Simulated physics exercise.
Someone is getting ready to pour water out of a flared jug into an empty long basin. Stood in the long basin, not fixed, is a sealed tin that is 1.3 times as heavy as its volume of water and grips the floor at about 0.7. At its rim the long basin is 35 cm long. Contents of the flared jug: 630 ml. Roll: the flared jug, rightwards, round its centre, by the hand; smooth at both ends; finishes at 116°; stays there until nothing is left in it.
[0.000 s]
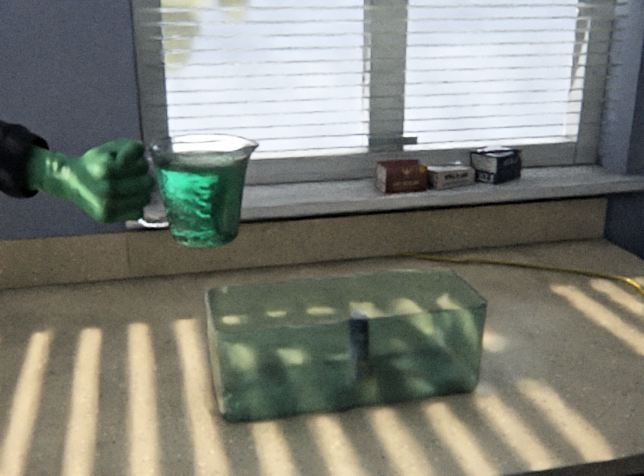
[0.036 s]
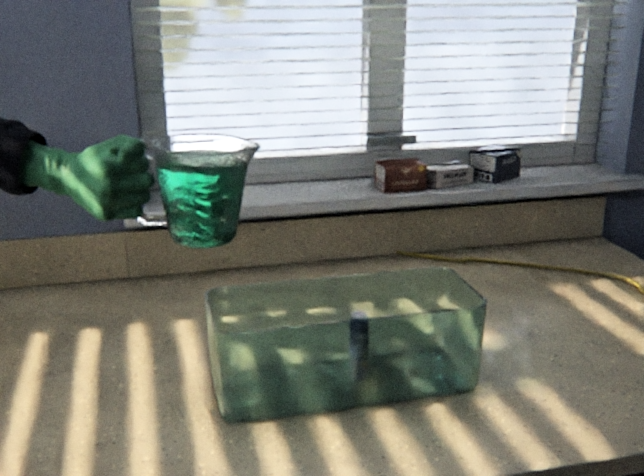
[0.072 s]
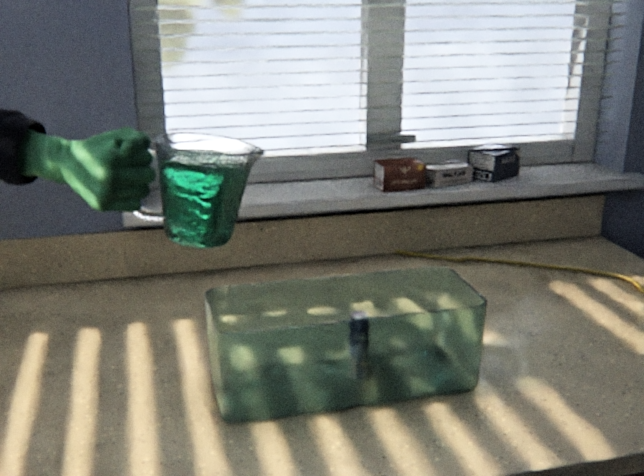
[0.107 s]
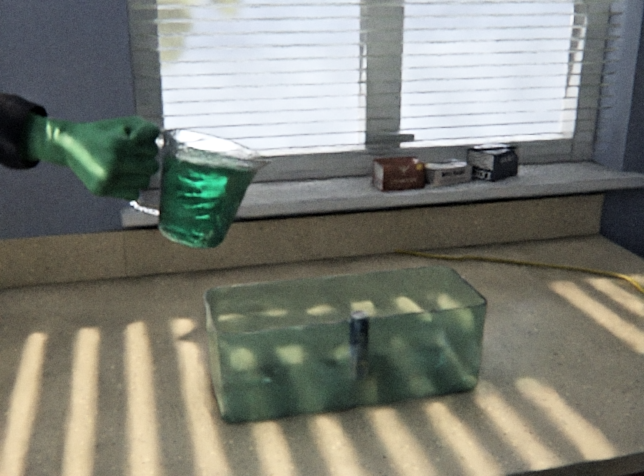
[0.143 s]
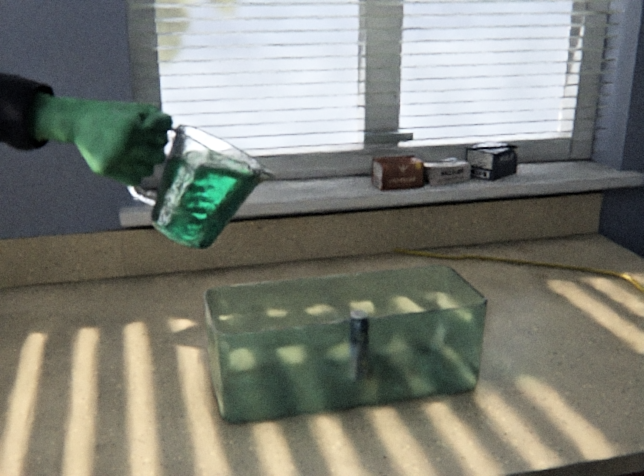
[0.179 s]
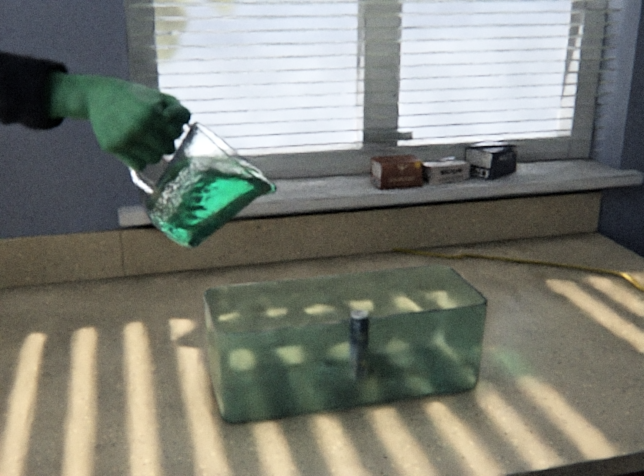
We see a green-gloved hand holding a flared jug of green liquid above and left of a long clear basin on a sunlit counter, slowly at first then further tilting the jug to the right as the liquid shifts inside.
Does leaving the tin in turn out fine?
Yes.
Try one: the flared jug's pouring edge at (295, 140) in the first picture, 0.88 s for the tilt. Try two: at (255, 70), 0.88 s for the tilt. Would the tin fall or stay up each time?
Trial 1 - tin tips; trial 2 - tin tips.
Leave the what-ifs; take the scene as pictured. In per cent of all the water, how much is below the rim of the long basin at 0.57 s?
Some 90 percent of the total.
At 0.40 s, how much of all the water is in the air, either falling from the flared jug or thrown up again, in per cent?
Roughly 34 percent.
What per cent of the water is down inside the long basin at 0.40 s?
Around 38 percent.
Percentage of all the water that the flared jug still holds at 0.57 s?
Close to 2 in a hundred.
By 0.40 s the tilt is 115° and 30 per cent is still to pour; the tin stands where it began.
By 0.57 s the tilt is 116° and 2 per cent is still to pour; the tin stands where it began.
By 0.74 s the tilt is 116° and 0 per cent is still to pour; the tin stands where it began.
By 0.93 s the tilt is 116° and 0 per cent is still to pour; the tin stands where it began.
At rest the tin stands where it began.
